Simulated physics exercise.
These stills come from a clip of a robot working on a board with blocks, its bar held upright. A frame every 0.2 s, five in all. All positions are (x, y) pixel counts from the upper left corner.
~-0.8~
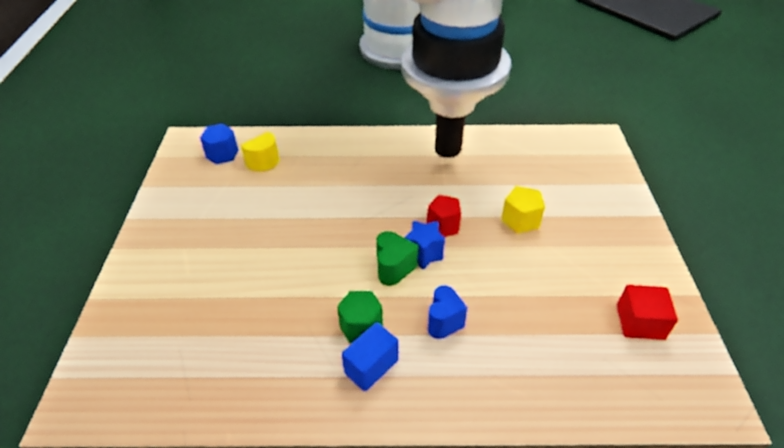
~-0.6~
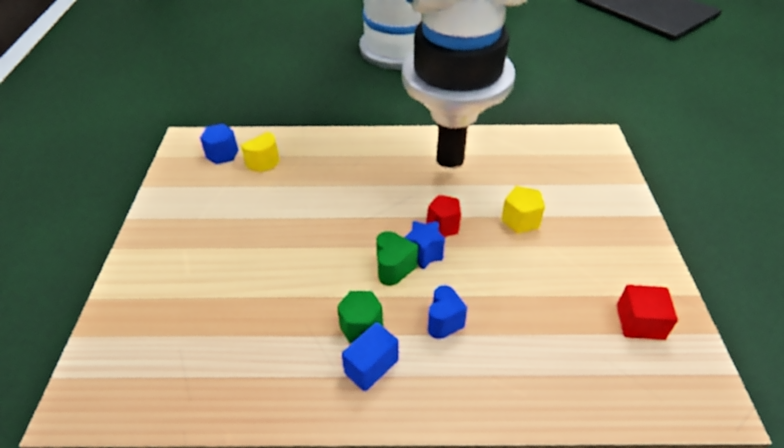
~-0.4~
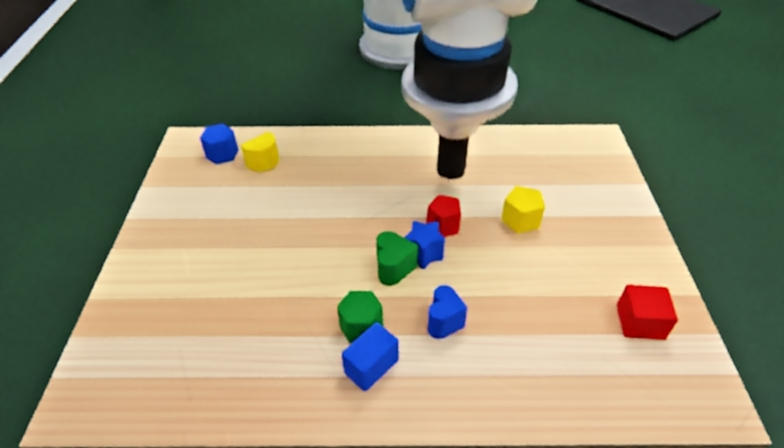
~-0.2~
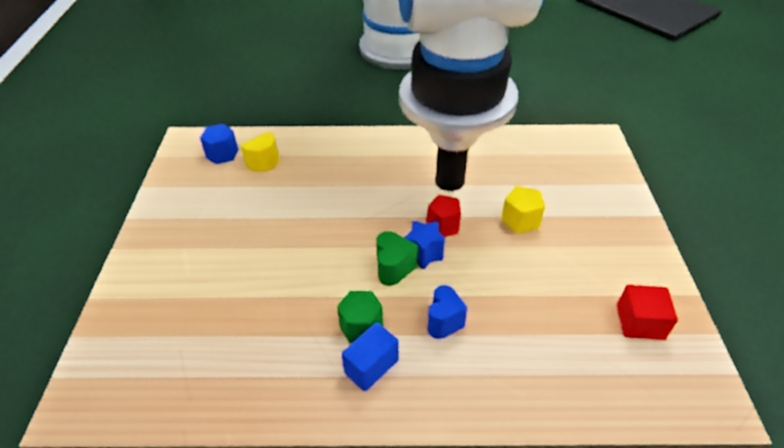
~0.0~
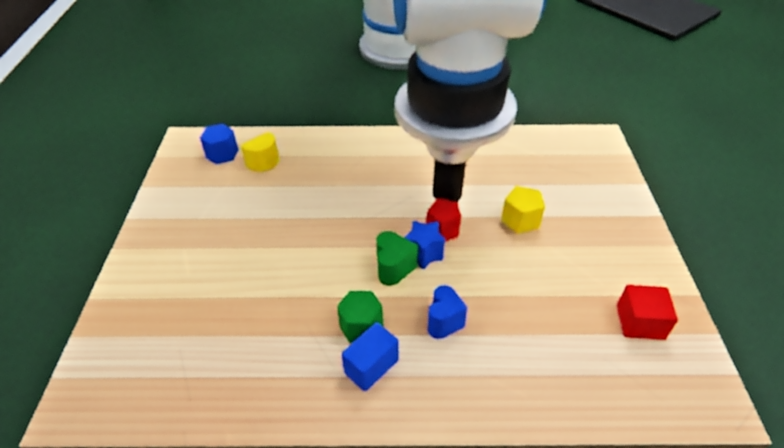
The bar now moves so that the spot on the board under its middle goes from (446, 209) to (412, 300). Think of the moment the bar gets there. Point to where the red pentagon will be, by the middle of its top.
Just about (464, 245).
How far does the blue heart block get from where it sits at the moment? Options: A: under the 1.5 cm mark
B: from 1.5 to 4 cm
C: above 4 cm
My pick is B.
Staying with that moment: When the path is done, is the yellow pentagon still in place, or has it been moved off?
That block is going to be left alone.
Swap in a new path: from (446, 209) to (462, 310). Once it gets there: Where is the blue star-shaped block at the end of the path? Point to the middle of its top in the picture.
Its top centre is at about (427, 272).
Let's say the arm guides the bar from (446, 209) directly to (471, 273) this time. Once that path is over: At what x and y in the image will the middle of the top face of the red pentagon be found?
That would be at about pixel (470, 279).
The first path, step by step. One third of the way, bar (438, 222); green heart block (391, 249); blue star-shaped block (432, 250), turned 60° clockwise; red pentagon (458, 236), turned 40° anticlockwise.
Two thirds of the way, bar (426, 252); green heart block (389, 250), turned 20° clockwise; blue star-shaped block (427, 272), turned 70° clockwise; red pentagon (464, 245), turned 75° anticlockwise.
At the end, bar (412, 285); green heart block (383, 257), turned 65° clockwise; blue star-shaped block (426, 306), turned 45° clockwise; red pentagon (464, 245), turned 75° anticlockwise; blue heart block (455, 328), turned 15° anticlockwise; yellow pentagon in place.
